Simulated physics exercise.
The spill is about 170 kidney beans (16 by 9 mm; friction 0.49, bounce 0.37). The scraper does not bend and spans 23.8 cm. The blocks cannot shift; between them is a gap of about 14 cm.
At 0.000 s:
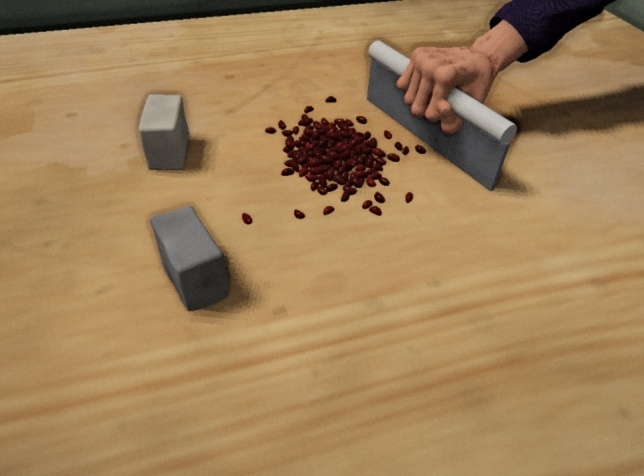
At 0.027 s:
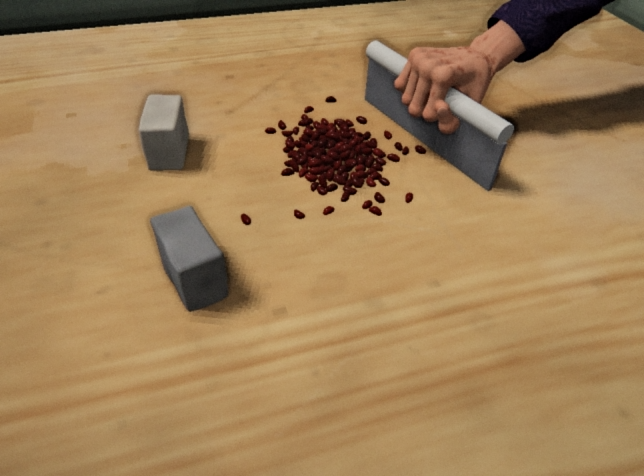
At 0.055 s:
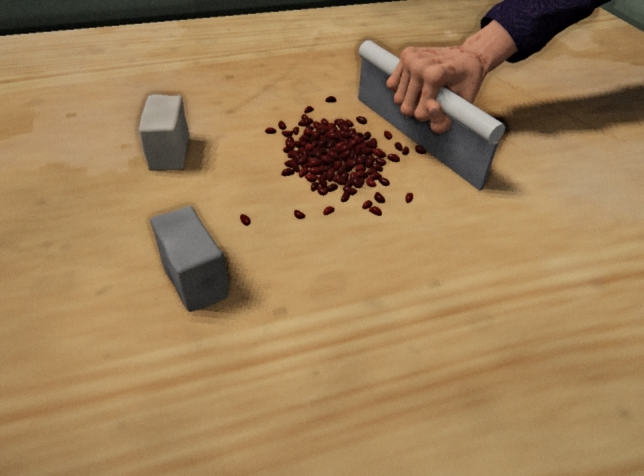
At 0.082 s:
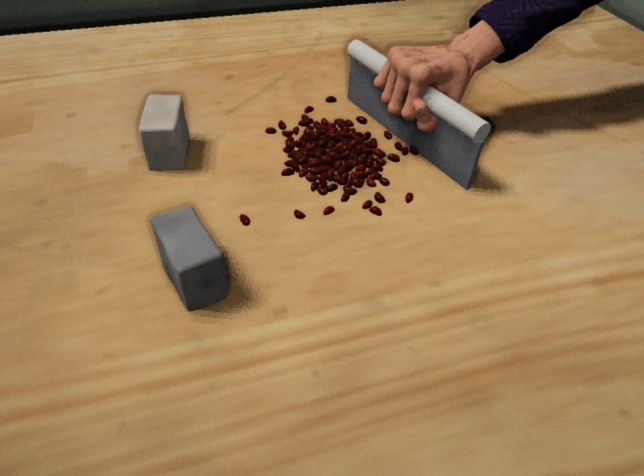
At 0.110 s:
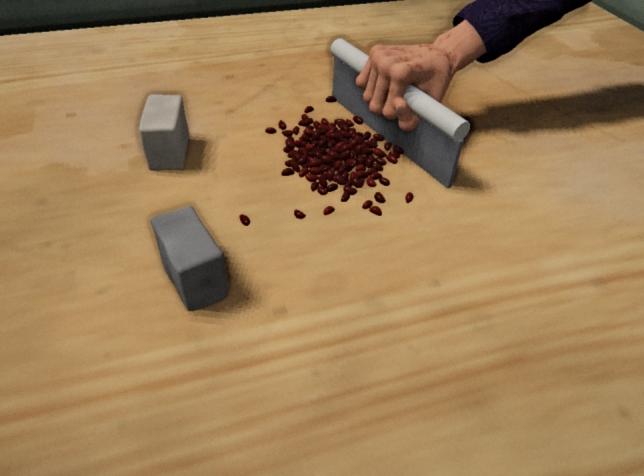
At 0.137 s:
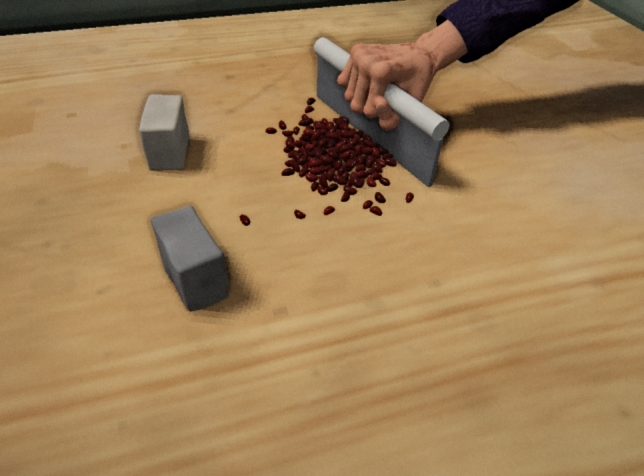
A hand in a dark purple sleeve slides a grey scraper with a pale rounded handle leftward across a light wooden tabletop, seen from above at an angle by a still camera. Dark red beans lie in a loose pile near the centre, with two grey blocks standing apart on the left. The blade closes the gap to the pile, then pushes the beans along its right edge slightly leftward.
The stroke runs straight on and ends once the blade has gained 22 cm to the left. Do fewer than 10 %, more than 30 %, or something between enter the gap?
In or through the gap: Small.
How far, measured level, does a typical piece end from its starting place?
Roughly 12 cm.
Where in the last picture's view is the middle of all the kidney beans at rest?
Near (235, 170).
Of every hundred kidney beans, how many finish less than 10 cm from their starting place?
Roughly 30 per cent.
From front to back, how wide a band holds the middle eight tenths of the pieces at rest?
About 20 cm.
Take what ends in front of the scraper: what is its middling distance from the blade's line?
Roughly 4 cm.
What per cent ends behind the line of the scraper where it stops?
Roughly 10 per cent.
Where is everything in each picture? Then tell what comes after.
In the first frame, scraper from (503, 151) to (374, 65); moved 0.0 cm; 0 pieces shifted; middle of the spill at (339, 147); block at (185, 235); block at (161, 110).
In the second frame, scraper from (500, 151) to (372, 65); moved 0.3 cm; 0 pieces shifted; middle of the spill at (339, 147).
In the third frame, scraper from (491, 151) to (365, 65); moved 1.3 cm; 0 pieces shifted; middle of the spill at (339, 147).
In the fourth frame, scraper from (477, 150) to (353, 64); moved 2.8 cm; 1 pieces shifted; middle of the spill at (339, 147).
In the fifth frame, scraper from (457, 148) to (337, 63); moved 5.0 cm; 5 pieces shifted; middle of the spill at (334, 136).
In the sixth frame, scraper from (437, 147) to (321, 62); moved 7.2 cm; 20 pieces shifted; middle of the spill at (334, 136); block at (185, 235); block at (161, 111). Its speed is about 0.83 m/s, heading 21 degrees away from the viewer.
After 0.29 s, scraper 20 cm from its start, spill 19 cm wide; round the far block 5 %, held up before the blocks 95 %.
Then, at 0.45 s, scraper 23 cm from its start, spill 22 cm wide; round the far block 10 %, held up before the blocks 90 %.
After 0.58 s, scraper 23 cm from its start, spill 22 cm wide; round the far block 10 %, held up before the blocks 90 %.
In the end, at 1.4 s, in or through the gap 0 %, round the near block 0 %, round the far block 10 %, held up before the blocks 85 %.
